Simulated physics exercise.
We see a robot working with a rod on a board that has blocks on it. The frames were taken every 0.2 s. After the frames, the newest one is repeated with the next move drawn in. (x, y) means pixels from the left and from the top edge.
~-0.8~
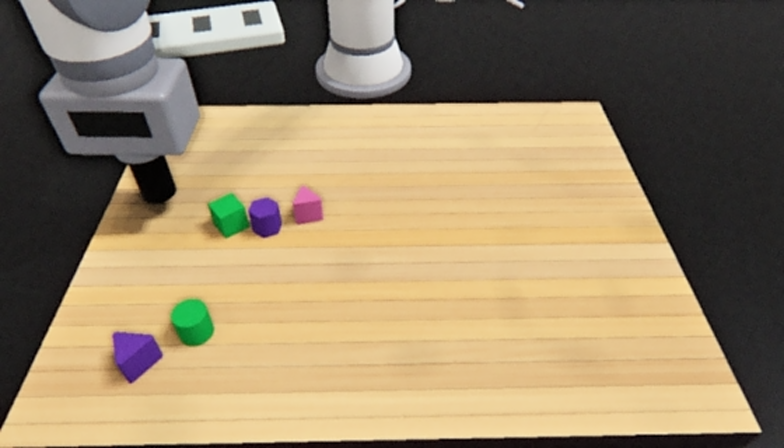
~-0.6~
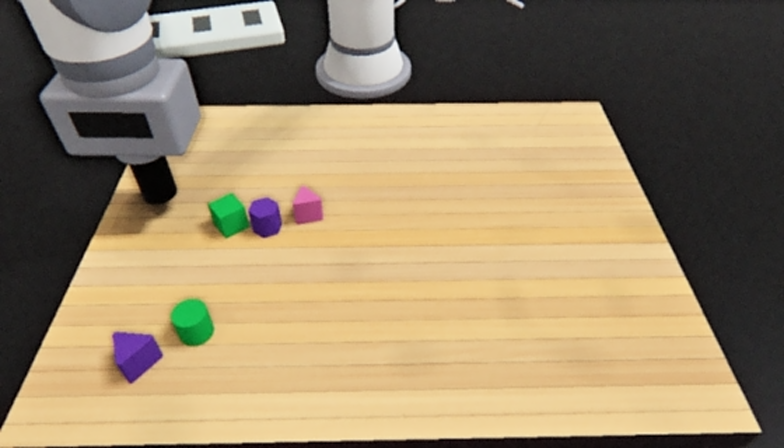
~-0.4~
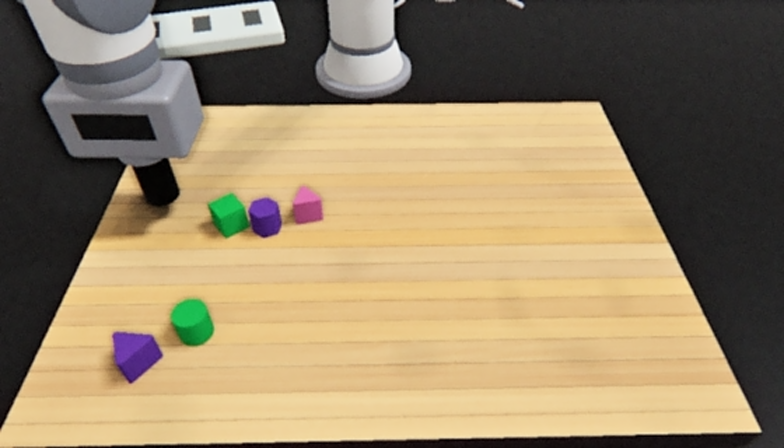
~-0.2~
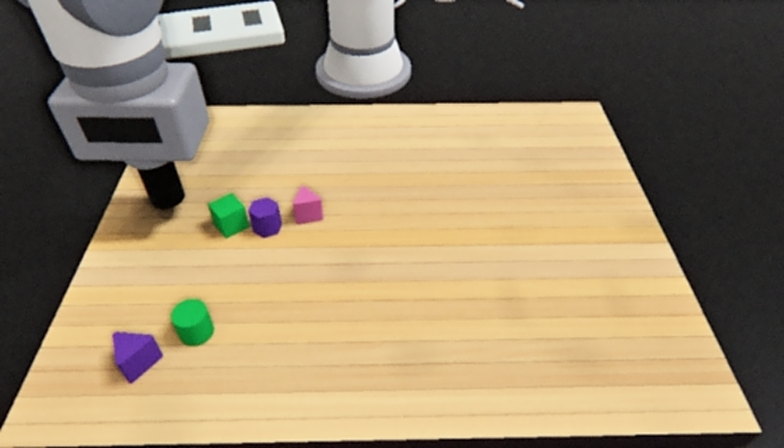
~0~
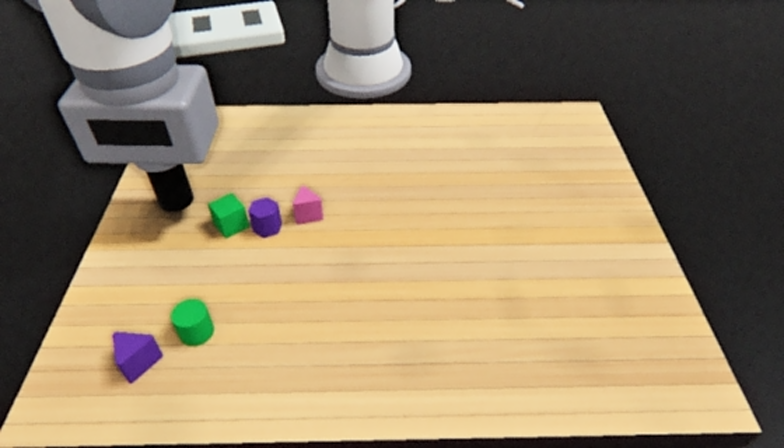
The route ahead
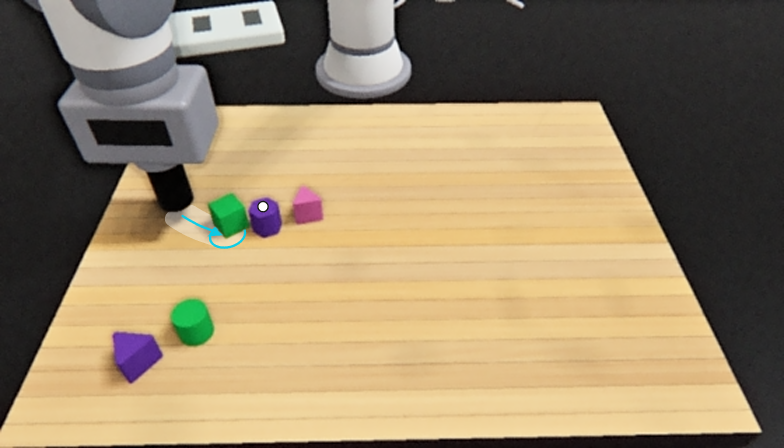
A grey and white robot arm holds a black rod over the upper left of a pale wooden board, seen from above at an angle against a dark surface. A green cube, a purple hexagonal block and a pink triangular piece sit in a row right of the rod, with a green cylinder and purple triangular block lower left. The rod edges slightly right towards the green cube, while the blocks and camera stay still.
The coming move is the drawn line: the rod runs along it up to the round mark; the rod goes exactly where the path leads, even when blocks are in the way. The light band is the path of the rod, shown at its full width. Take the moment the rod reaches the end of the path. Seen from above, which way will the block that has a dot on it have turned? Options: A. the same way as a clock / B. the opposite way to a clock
I choose A.
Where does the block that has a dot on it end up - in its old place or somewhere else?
Once the path ends, it is somewhere new.
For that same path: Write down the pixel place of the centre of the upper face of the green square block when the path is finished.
It is at (254, 204).
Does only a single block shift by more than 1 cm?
The answer is no.
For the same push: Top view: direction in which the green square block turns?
From above, the green square block will be seen to turn anti-clockwise.
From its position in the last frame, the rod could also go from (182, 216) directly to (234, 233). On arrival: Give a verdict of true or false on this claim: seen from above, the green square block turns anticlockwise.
This is true.
The line goes from (182, 216) through (203, 227) to (228, 235); the dot is on the purple hexagonal block.
On the path given first. Halfway along, rod (198, 212); green square block (233, 206).
At the end, rod (223, 220); green square block (254, 204), turned 60° anticlockwise; purple hexagonal block (282, 204), turned 45° clockwise; pink triangular piece unmoved.
